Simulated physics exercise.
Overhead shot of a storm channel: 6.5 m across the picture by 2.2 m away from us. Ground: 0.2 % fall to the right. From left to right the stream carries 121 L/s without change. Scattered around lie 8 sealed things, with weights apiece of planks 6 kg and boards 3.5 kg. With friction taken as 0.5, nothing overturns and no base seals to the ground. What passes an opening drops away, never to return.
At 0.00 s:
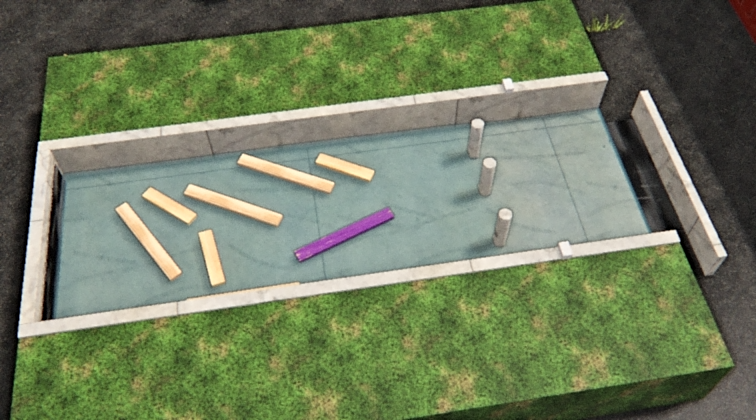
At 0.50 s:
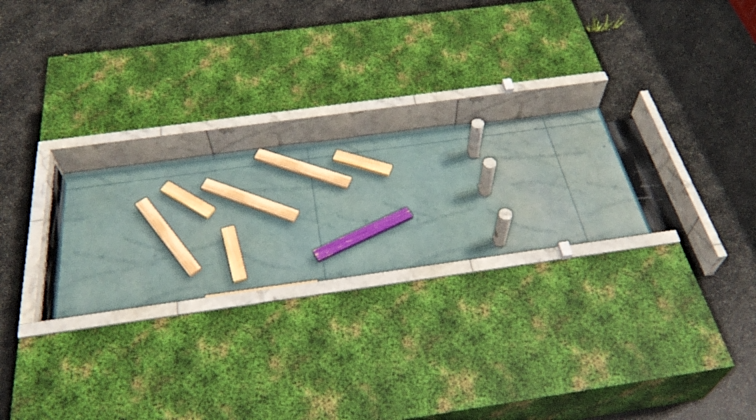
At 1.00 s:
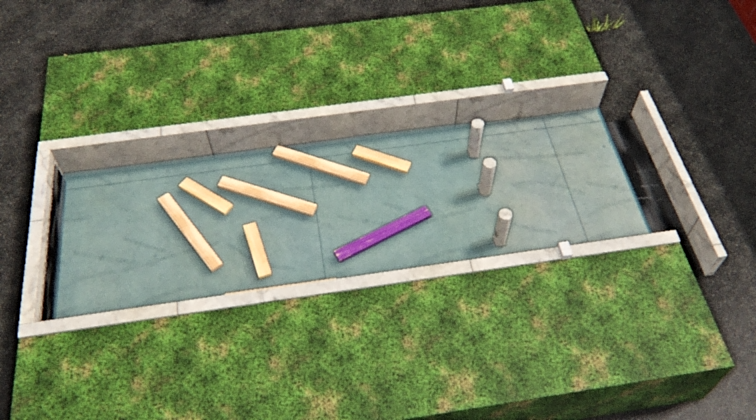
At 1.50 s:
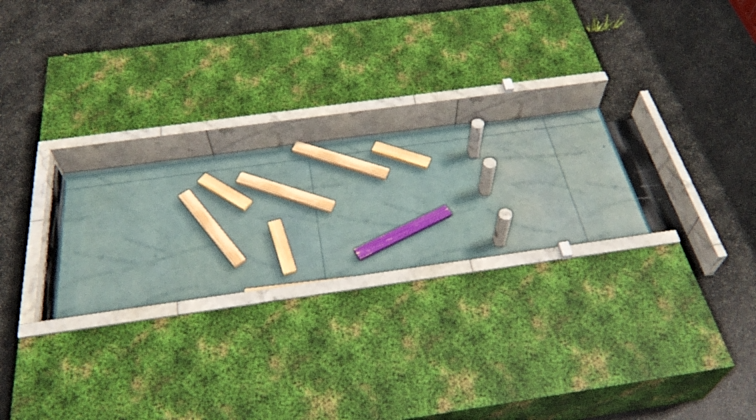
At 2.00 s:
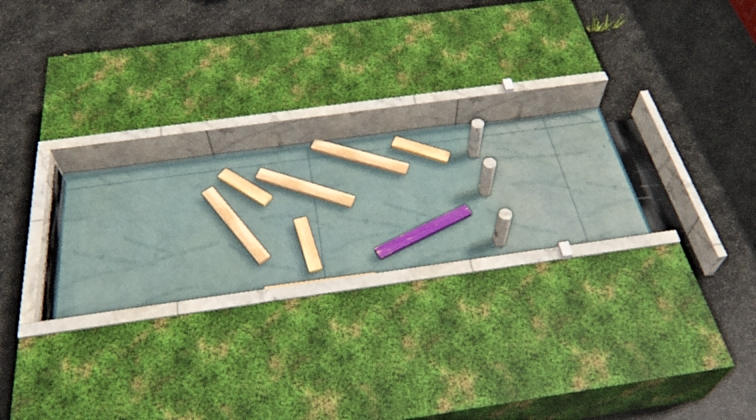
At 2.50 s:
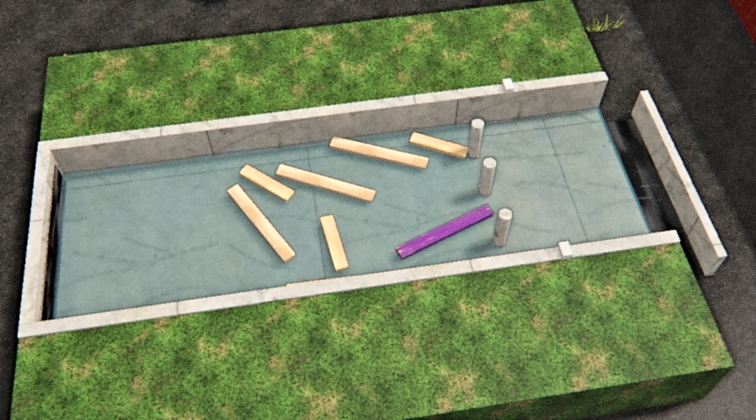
A purple plank floats among pale wooden planks in a shallow, stone-walled storm channel between grassy banks, seen from above at an angle. Three grey posts stand in a row across the blue-green water on the right, near a separate low wall. All the planks drift steadily rightward together, the purple one nearing the lower posts and a short pale one reaching the upper post, while the camera stays still.
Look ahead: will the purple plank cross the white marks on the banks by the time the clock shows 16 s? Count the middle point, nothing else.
As far as I can tell, the purple plank goes all the way.
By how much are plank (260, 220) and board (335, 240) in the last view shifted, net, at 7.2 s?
In that order: 400 cm, 400 cm.
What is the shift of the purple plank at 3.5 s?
Displacement by then near 200 cm.
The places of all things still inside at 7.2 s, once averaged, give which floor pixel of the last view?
They average out to somewhere around (550, 189).
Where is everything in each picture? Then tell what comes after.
In the first picture, the purple plank at (345, 234), afloat; about 1360 L in view; 0 of 8 have shifted.
In the second picture, the purple plank at (364, 233) floats, 21 cm from its start; 11 cm deep round most things; 8 of 8 have shifted.
In the third picture, the purple plank at (383, 233) floats, 43 cm from its start; about 1350 L in view; 8 of 8 have shifted.
In the fourth picture, the purple plank at (404, 231), afloat, 66 cm from its start; about 1350 L in view; 8 of 8 have shifted.
In the fifth picture, the purple plank at (424, 231), afloat, 89 cm from its start; about 1350 L in view; 8 of 8 have shifted.
In the sixth picture, the purple plank at (445, 230) floats, 113 cm from its start; about 1350 L in view; 8 of 8 have shifted.
After 3.5 s the purple plank is near (505, 226), 1.8 m from its start, afloat; 0 of 8 are over the mark; 8 afloat.
After 7.2 s the purple plank has gone out; 6 of 8 are over the mark; 6 afloat.
After 12.0 s the purple plank has gone out; 7 of 8 are over the mark; 1 afloat.
After 16.0 s the purple plank has gone out; 7 of 8 are over the mark; 1 afloat.
